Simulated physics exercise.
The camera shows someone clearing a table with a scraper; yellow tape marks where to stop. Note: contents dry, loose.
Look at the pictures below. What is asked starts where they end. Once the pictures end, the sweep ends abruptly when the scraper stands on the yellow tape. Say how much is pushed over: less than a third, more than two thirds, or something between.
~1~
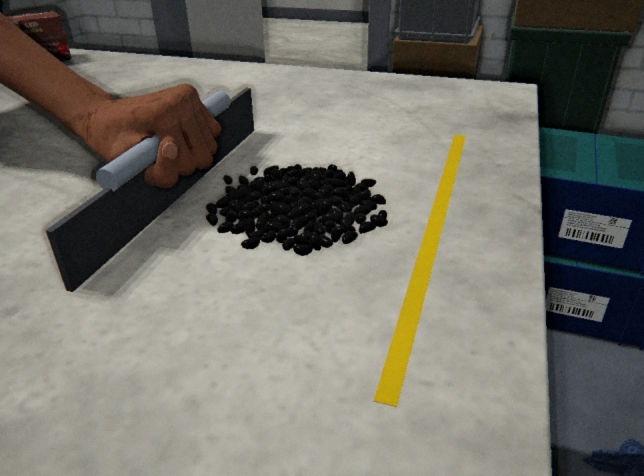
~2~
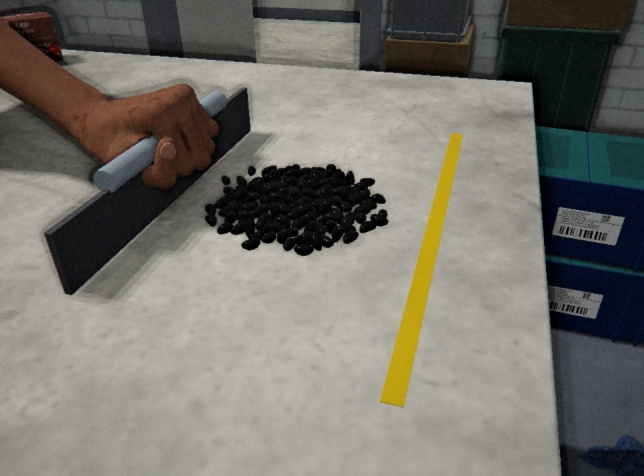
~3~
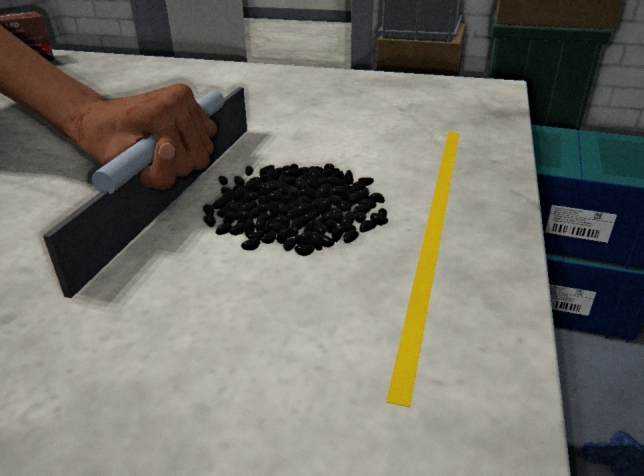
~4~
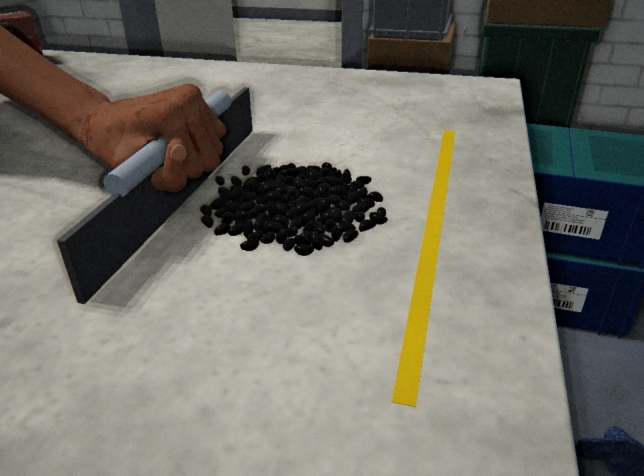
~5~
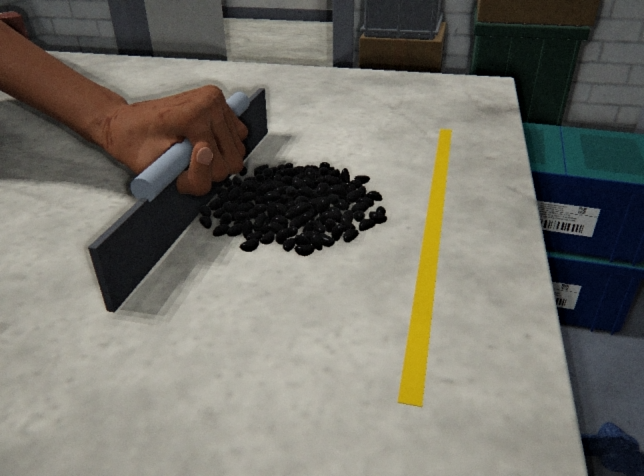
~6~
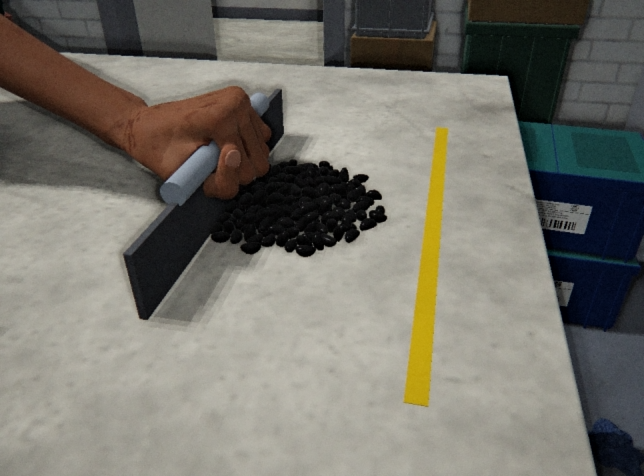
Lower than a third.
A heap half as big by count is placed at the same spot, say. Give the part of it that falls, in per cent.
Around 0 percent.
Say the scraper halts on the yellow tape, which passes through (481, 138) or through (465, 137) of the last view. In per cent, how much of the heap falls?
First try close to 70 percent, second try close to 50 percent.
Shortly afterwards, scraper still moving, near (337, 157); heap all on the table, its front near (474, 229).
Next, scraper stopped at the yellow tape; heap a little over the edge.
Some moments later, scraper stopped at the yellow tape; heap near a quarter over the edge.
In the end, scraper stopped at the yellow tape; heap near a quarter over the edge.
